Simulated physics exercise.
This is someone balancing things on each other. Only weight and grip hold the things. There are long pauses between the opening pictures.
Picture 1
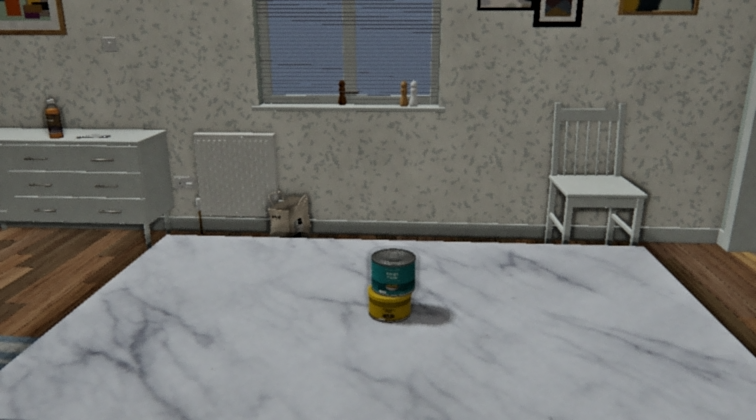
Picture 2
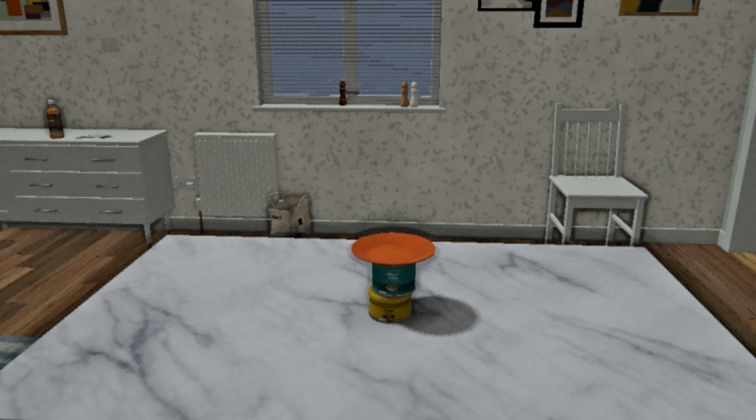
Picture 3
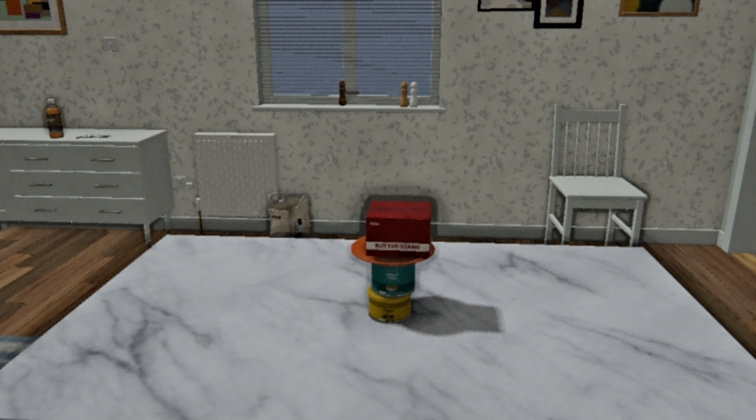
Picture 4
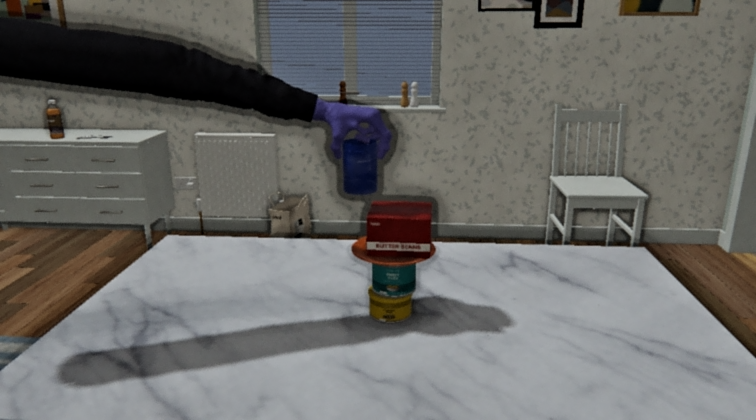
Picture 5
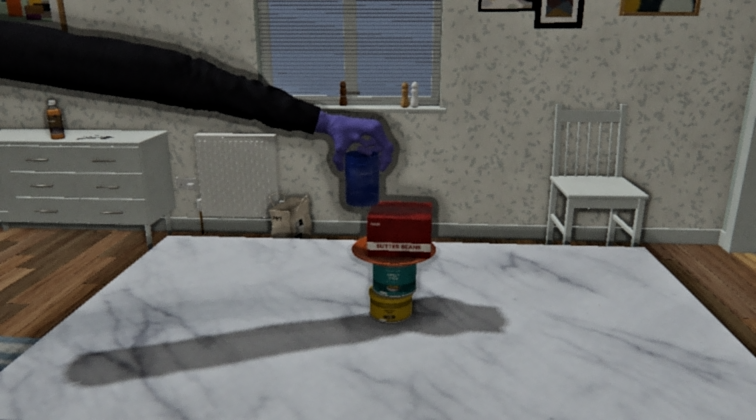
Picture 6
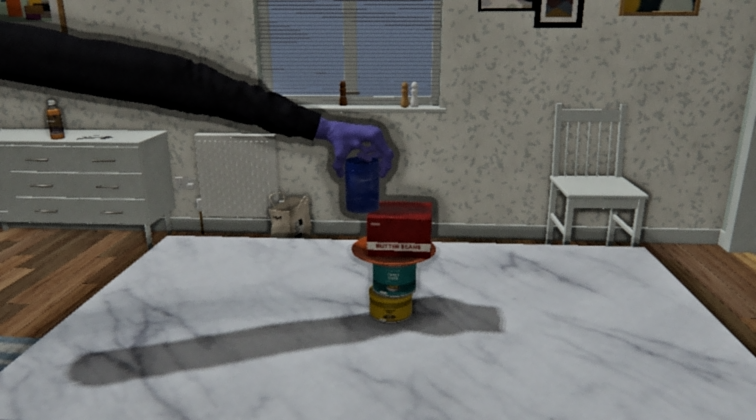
A stack on a marble table grew from a teal can on a yellow tub to include an orange plate and a red box, then a purple-gloved hand lowered a blue cup slightly onto it.
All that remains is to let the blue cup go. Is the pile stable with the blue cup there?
It comes apart.
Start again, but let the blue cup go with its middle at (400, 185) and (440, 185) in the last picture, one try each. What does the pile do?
First try: It holds; second try: It loses its balance.
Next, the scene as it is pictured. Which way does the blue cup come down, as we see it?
To the left.
Then, 0.40 s after the last picture, blue cup now fallen.
Then, 0.50 s after the last picture, things are still on the move.
Then, 0.80 s after the last picture, as before.
At rest, fallen, blue cup; the other 4 in place. Seen from the same camera at the end, blue cup near (257, 289). The pile gives way.
